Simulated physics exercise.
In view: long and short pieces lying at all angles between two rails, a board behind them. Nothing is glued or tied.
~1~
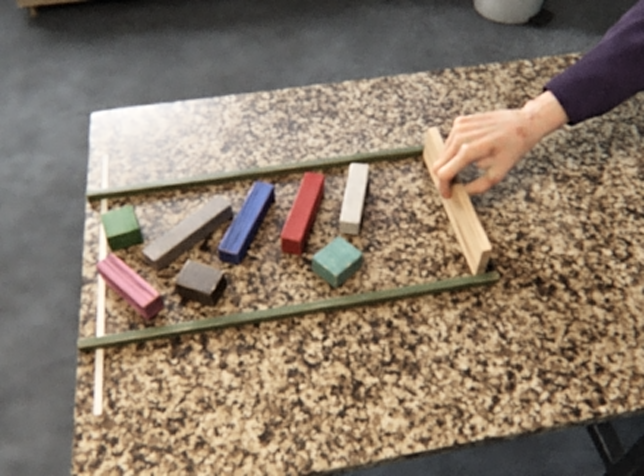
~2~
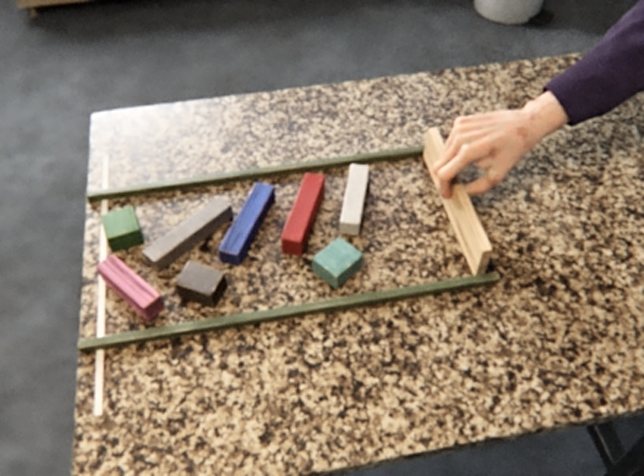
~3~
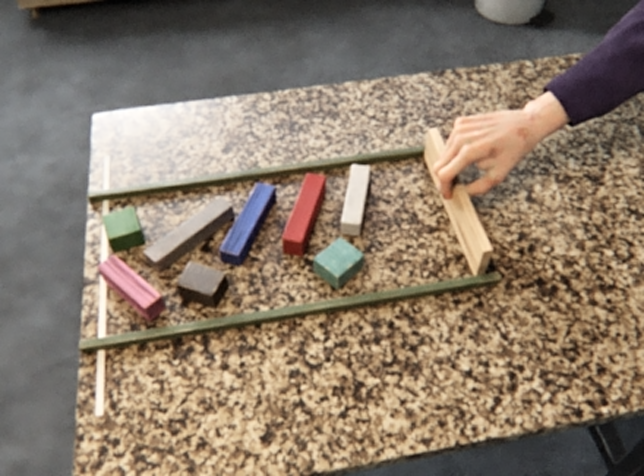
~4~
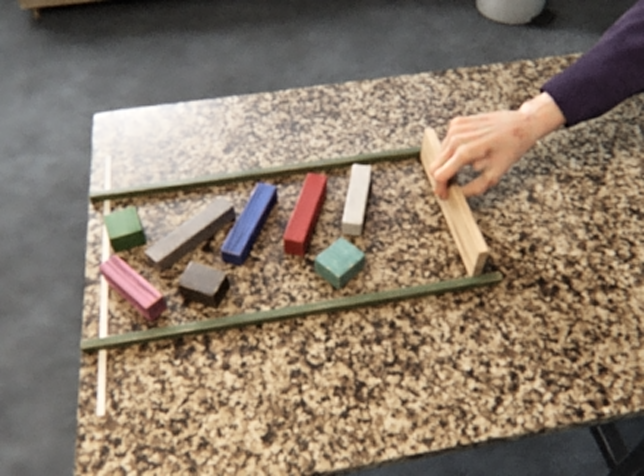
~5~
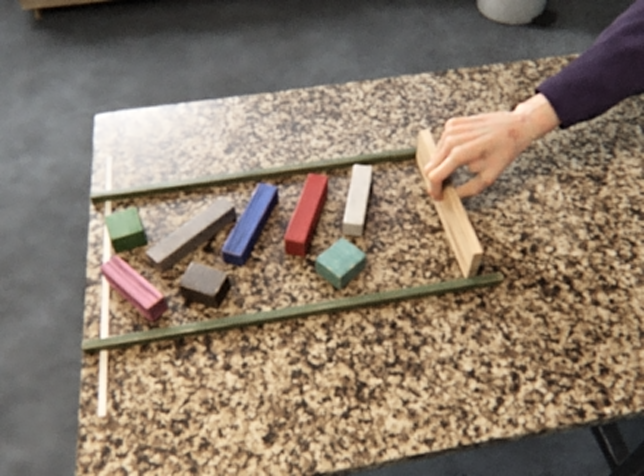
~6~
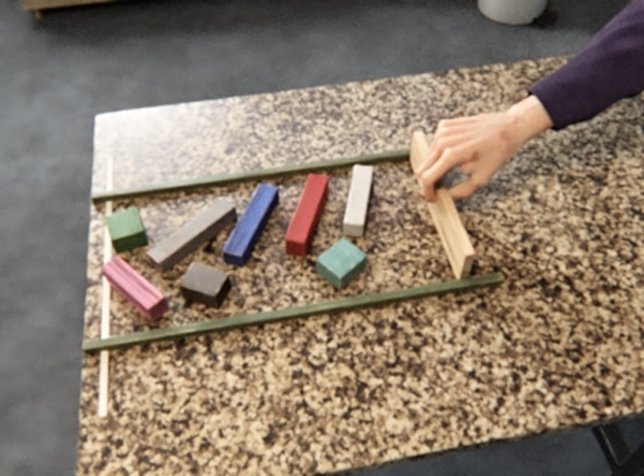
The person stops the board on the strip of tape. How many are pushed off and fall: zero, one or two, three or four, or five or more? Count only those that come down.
The number that fall off is five or more.
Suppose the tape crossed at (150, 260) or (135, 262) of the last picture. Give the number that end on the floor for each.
It would be 3 and 5.
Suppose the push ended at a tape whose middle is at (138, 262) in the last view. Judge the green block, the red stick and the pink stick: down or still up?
The green block comes down; the red stick does not fall; the pink stick falls.
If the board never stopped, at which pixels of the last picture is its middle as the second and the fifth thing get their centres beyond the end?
About (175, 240), then (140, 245).
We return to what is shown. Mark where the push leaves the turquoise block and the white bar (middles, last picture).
The turquoise block at (83, 297), the white bar at (96, 239).
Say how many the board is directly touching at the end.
In contact: 2.
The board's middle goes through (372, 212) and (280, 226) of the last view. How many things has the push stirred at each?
By then 1, and 5.
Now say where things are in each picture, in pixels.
Green block (122, 228); pink stick (130, 286); grey bar (190, 233); board (454, 198); tape (102, 264), in the first picture.
Pink stick (130, 287); red stick (304, 213), in the second picture.
Grey bar (191, 234); turquoise block (339, 263), in the third picture.
Green block (125, 229); white bar (357, 199), in the fourth picture.
Pink stick (134, 288); board (446, 201), in the fifth picture.
Green block (126, 230); pink stick (134, 288); grey bar (194, 235); board (439, 202); tape (107, 266), in the sixth picture.
Early on, none off yet; green block at rest near (126, 230); pink stick at rest near (134, 288); grey bar at rest near (194, 235).
A while later, none off yet; green block moving near (120, 231); pink stick travelled a little near (120, 296); grey bar travelled a little near (148, 233).
Finally, the number that fall off is five or more; lost, red stick, blue stick, black block, grey bar, pink stick and green block.
